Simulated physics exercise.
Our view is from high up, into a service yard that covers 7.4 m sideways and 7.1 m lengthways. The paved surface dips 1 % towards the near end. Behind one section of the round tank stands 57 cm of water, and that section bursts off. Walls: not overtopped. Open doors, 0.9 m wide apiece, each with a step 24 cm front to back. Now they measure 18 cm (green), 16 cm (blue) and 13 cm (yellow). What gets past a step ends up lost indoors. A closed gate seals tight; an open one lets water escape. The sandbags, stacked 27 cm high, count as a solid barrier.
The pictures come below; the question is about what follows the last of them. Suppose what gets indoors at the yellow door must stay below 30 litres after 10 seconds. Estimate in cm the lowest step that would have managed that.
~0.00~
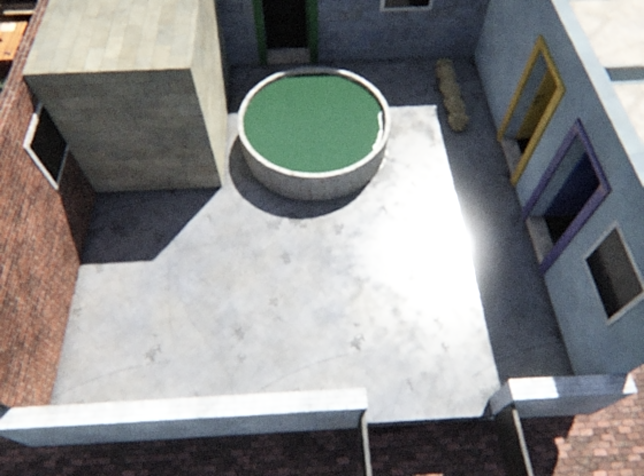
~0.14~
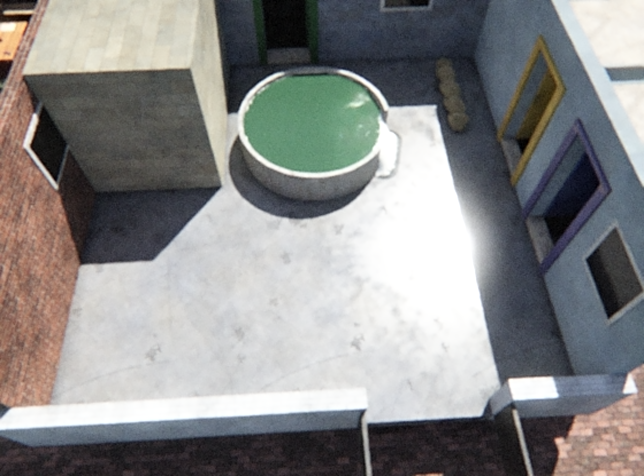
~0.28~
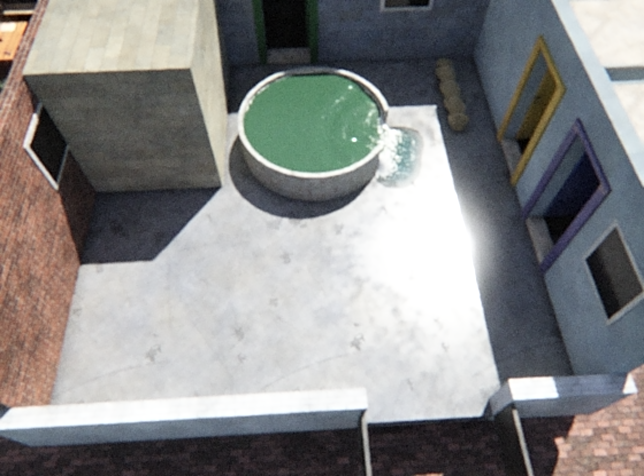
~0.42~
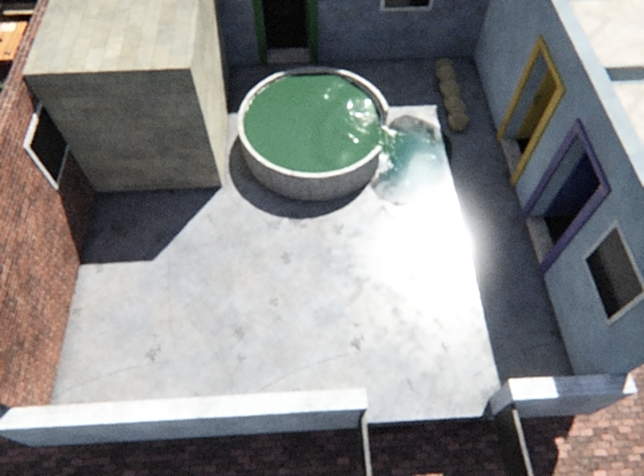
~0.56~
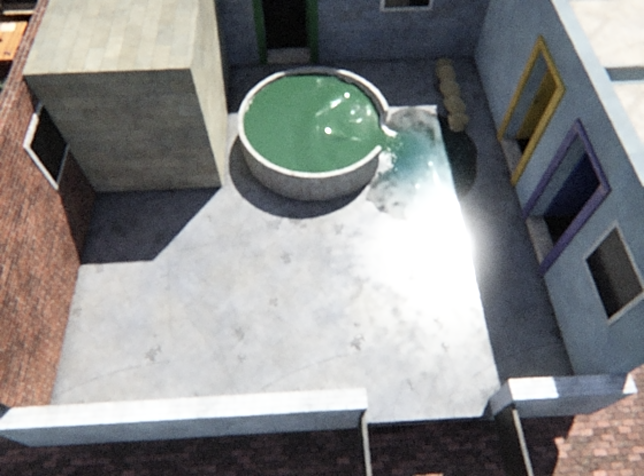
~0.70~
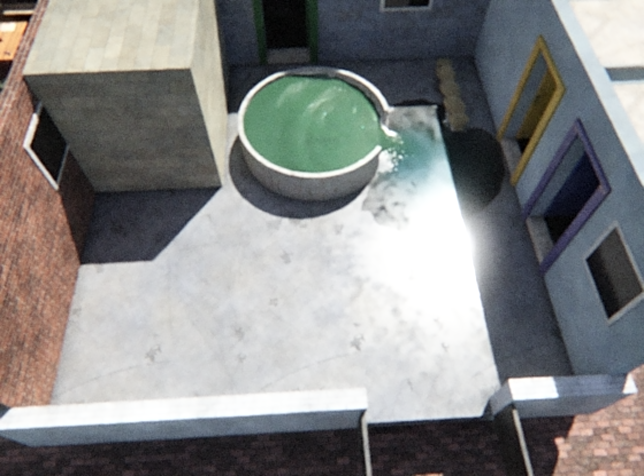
A height of about 22 cm would have managed it.
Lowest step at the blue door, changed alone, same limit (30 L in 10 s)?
The blue door needs around 10.5 cm.
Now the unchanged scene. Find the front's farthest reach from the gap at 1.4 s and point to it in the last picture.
Close to pixel (537, 258).
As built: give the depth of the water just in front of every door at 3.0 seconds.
In cm: Green 0, blue 15, yellow 23.
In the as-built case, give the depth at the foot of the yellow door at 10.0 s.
About 11.0 centimetres.
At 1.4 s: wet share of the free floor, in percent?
I'd say near 20 percent.
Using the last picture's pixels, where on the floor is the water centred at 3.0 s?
I'd say around (374, 164).
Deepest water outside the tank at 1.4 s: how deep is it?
About 31 cm.
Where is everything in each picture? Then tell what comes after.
In the first picture, the round tank at (314, 121) is whole and still, 57 cm deep; the yellow door at (525, 121) is dry.
In the second picture, water pours out at (383, 145) and has run 0.3 m, to (394, 171); about 6 cm deep outside, 57 cm at the back.
In the third picture, the gap is at (383, 147), the front 0.7 m out at (419, 149); the back of the round tank holds 57 cm.
In the fourth picture, the front is at (447, 146), 1.2 m from the gap at (383, 147); 1.9 m2 of floor is wet, 57 cm left at the back.
In the fifth picture, the gap is at (383, 147), the front 1.6 m out at (471, 152); the back of the round tank holds 57 cm.
In the sixth picture, water pours out at (383, 146) and has run 2.1 m, to (499, 169); about 4 cm deep outside, 57 cm at the back; 0.2 m in a straight line remain to the yellow door at (525, 121).
After 1.4 s water covers 20 % of the floor, deepest (31 cm) near (388, 153); 17 cm at the yellow door, 16 litres in over its 13 cm step.
After 3.0 s water covers 30 % of the floor, deepest (28 cm) near (563, 380); 23 cm at the yellow door, 131 litres in over its 13 cm step.
After 10.0 s water covers 85 % of the floor, deepest (14 cm) near (580, 392); 11 cm at the yellow door, 193 litres in over its 13 cm step.
At the yellow door as built, the water arrived by 0.8 s and peaked near 28 cm at 1.8 s.
With a step of 20 cm, 46 litres would have come in within the 10 s; with 27 cm, 3 litres. So under 30 litres takes about 22 cm.
